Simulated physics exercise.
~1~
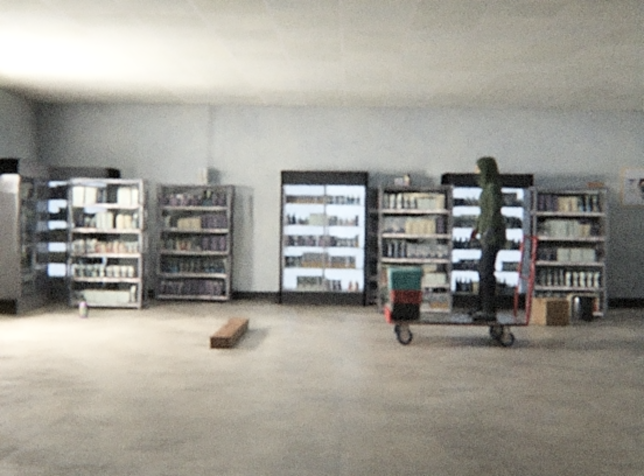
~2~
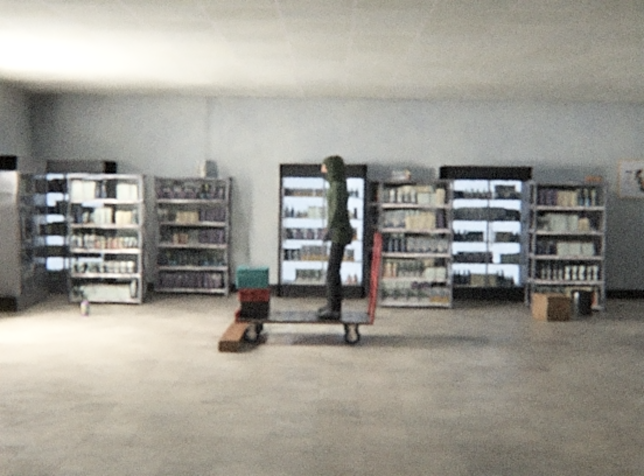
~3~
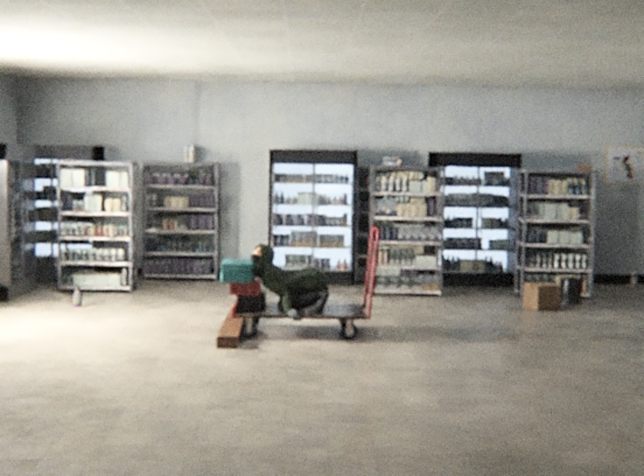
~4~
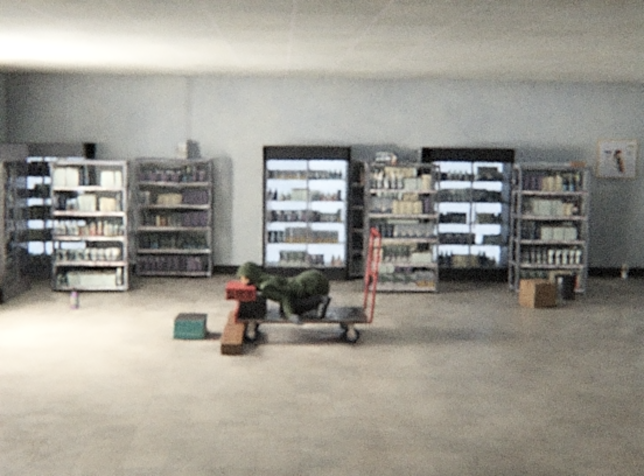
Figure riding a flatbed trolley left into a floor beam, pitching forward onto the crates as the teal box drops off the front.
